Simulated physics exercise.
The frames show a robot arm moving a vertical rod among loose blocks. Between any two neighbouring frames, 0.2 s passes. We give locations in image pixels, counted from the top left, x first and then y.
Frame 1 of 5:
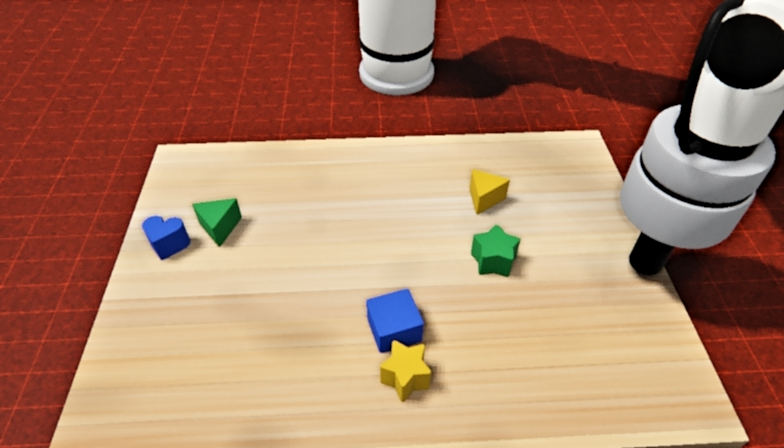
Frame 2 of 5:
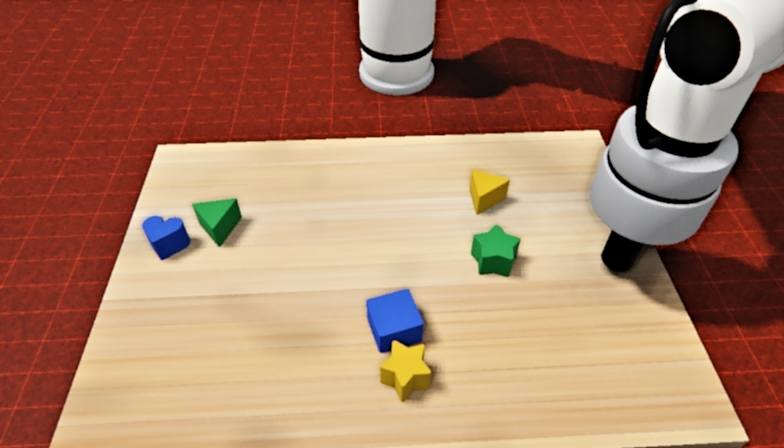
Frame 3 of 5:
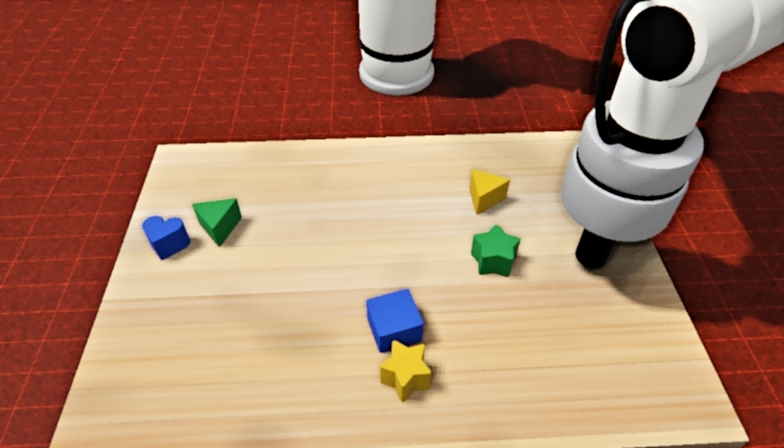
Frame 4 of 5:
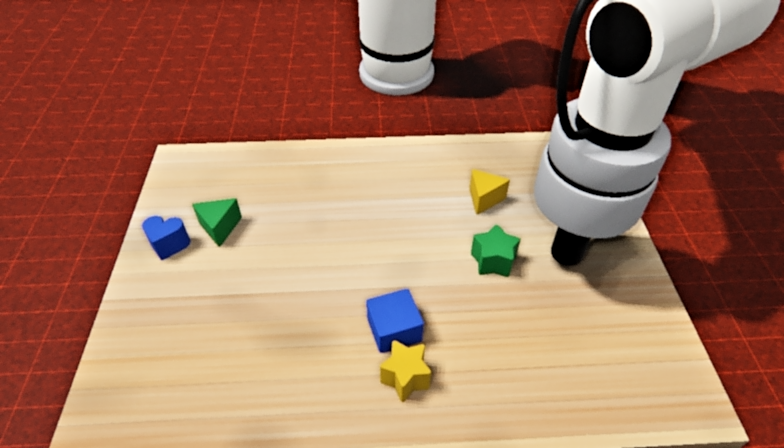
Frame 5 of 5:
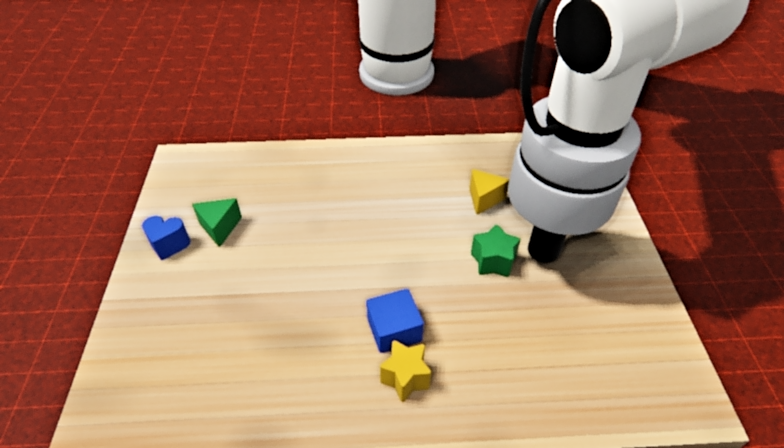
A white robot arm with a black rod moved steadily left across the right side of a wooden board, drawing close to the green star, while all the colorful blocks stayed still.
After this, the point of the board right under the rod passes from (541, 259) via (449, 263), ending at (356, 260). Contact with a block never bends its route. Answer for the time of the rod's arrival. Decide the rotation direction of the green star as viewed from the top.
From above, counter-clockwise.
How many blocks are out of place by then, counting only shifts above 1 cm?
Displaced: One.
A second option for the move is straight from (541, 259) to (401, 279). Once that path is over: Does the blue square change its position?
I expect not.
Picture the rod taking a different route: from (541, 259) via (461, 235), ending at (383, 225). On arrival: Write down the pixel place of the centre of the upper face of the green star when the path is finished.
It will likely be found at (462, 242).
The first path, step by step. One third of the way, rod (480, 254); green star (448, 250), turned 30° anticlockwise.
Two thirds of the way, rod (418, 255); green star (388, 256), turned 50° anticlockwise.
At the end, rod (355, 253); blue square in place; green star (343, 268), turned 100° anticlockwise.
